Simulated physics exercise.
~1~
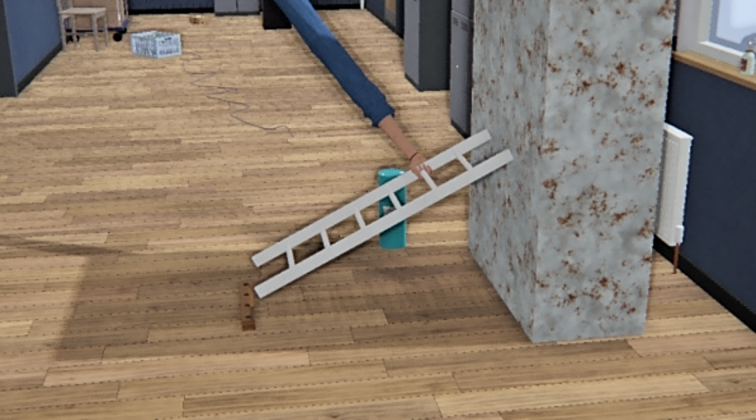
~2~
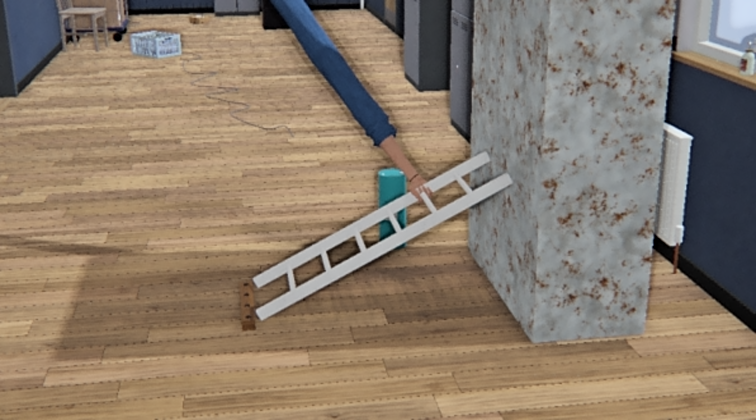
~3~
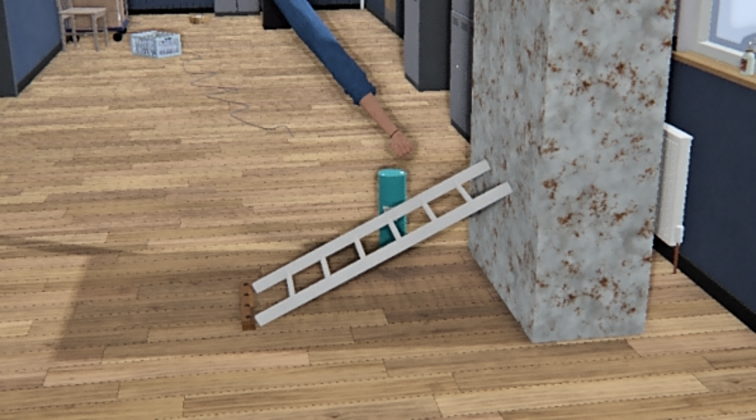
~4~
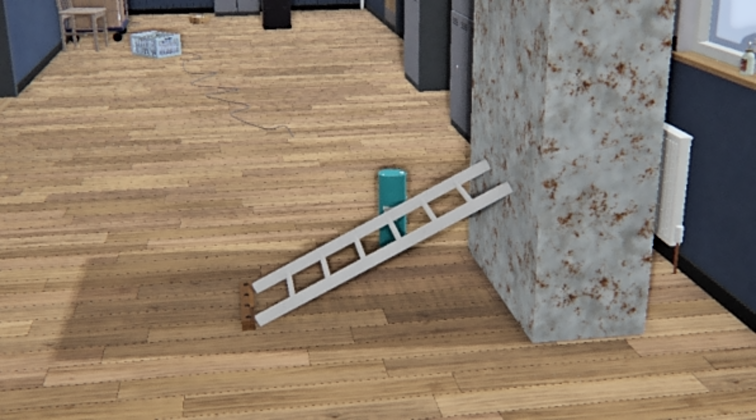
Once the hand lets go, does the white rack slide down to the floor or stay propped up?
The white rack stays propped up, resting at a slant between the wooden strip and the speckled pillar after the hand has gone.
